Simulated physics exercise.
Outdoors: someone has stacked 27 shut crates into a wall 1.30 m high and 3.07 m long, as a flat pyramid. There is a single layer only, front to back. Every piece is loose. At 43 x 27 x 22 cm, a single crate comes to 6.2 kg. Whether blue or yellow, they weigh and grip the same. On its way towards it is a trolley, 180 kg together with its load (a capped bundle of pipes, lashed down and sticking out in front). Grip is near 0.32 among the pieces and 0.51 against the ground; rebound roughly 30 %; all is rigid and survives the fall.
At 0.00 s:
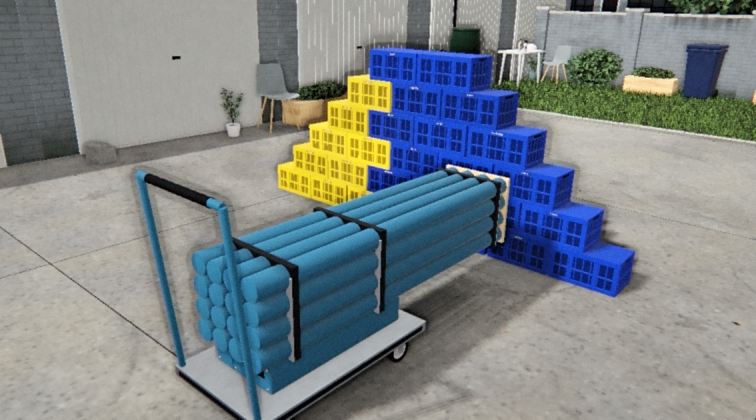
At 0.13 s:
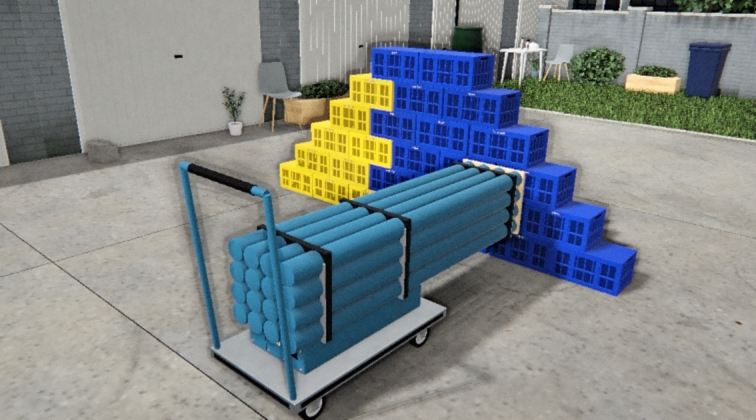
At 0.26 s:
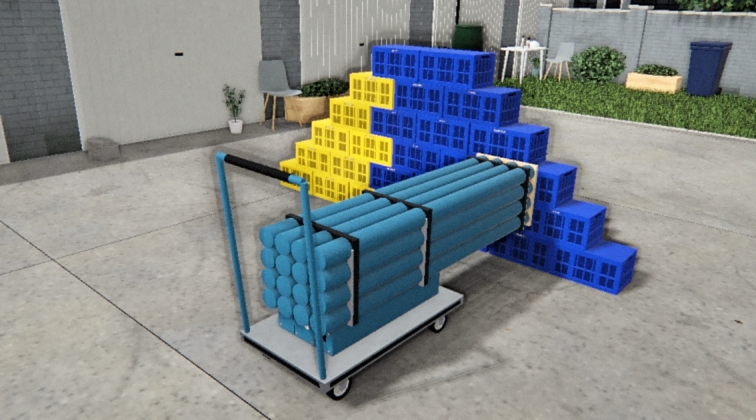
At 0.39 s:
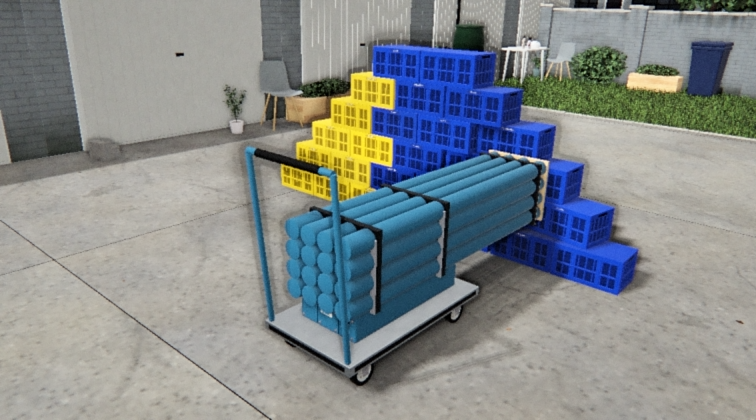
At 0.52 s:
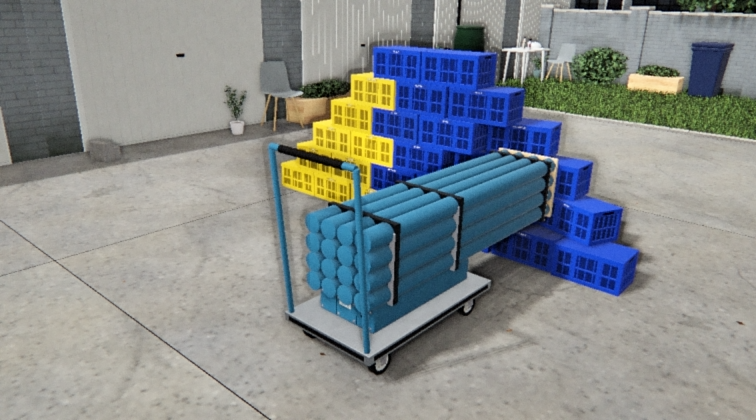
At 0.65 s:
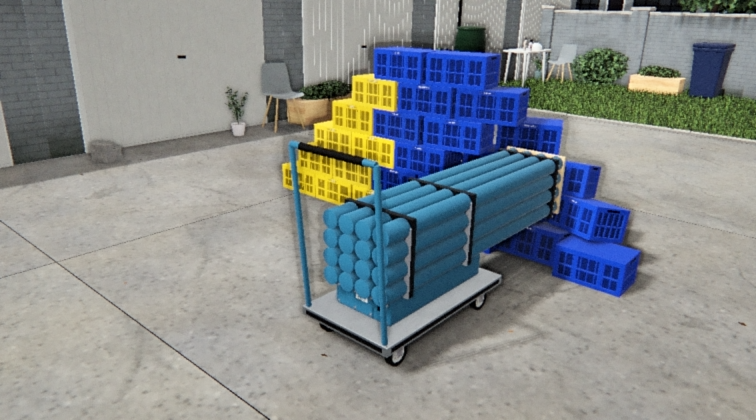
A trolley carrying a strapped bundle of blue pipes rolls across a paved yard toward a stepped wall of yellow and blue crates. The jutting front end of the bundle meets the blue crates on the right side and pushes in, shoving several out of line, while the yellow crates barely shift.
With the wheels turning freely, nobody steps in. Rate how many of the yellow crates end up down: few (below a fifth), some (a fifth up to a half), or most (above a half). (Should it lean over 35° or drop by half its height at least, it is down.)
Few.
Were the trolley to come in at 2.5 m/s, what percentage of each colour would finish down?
Down at the end: Blue 30 per cent, yellow 0 per cent.
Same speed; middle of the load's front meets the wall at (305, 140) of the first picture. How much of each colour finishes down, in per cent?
The blue ones would be 0 per cent down and the yellow ones 20 per cent.
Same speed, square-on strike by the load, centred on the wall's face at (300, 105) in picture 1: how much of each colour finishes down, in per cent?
Blue 0%, yellow 10%.
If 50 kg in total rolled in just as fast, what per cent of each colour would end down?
Result: Blue 0, yellow 0 %.
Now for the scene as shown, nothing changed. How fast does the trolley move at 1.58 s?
Something like 0.5 m/s, I'd say.
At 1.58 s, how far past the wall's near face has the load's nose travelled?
At that time it's around 85 cm.
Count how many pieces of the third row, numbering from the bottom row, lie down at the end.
The number that finish down is 2.
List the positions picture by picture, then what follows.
In the first picture (pixels give the middle of a visible side), load (503, 201) 38 cm short of the wall; top yellow crate (368, 94); top blue crate (443, 72); none has stirred.
Load (519, 193) 22 cm short of the wall; top yellow crate (370, 93), in the second picture.
Load (531, 186) 6 cm short of the wall; top yellow crate (370, 91), in the third picture.
Load (543, 182) 8 cm into the wall's line; top yellow crate (371, 91); movement in 5 of them, in the fourth picture.
Load (552, 179) 19 cm into the wall's line; top yellow crate (372, 92); movement in 7 of them, in the fifth picture.
Load (560, 176) 30 cm into the wall's line; top yellow crate (373, 94); top blue crate (455, 71) 41 mm from its place; movement in 9 of them, in the sixth picture.
After 0.92 s, load 49 cm past the wall's line, still rolling; none of the 9 yellow crates down (3 of 27 in all colours); top yellow crate unmoved; top blue crate 11 cm from its place.
After 1.58 s, load 87 cm past the wall's line, still rolling; none of the 9 yellow crates down (9 of 27 in all colours); top yellow crate unmoved; top blue crate 47° from how it stood, 14 cm lower.
After 2.26 s, load 1.07 m past the wall's line, still rolling; none of the 9 yellow crates down (10 of 27 in all colours); top yellow crate unmoved; top blue crate on its side.
In the end (3.7 s), load 1.08 m past the wall's line, stopped; none of the 9 yellow crates down (10 of 27 in all colours); top yellow crate unmoved; top blue crate on its side. That is 0 per cent. From the last view, middles, top yellow crate near (384, 92), top blue crate near (515, 151).
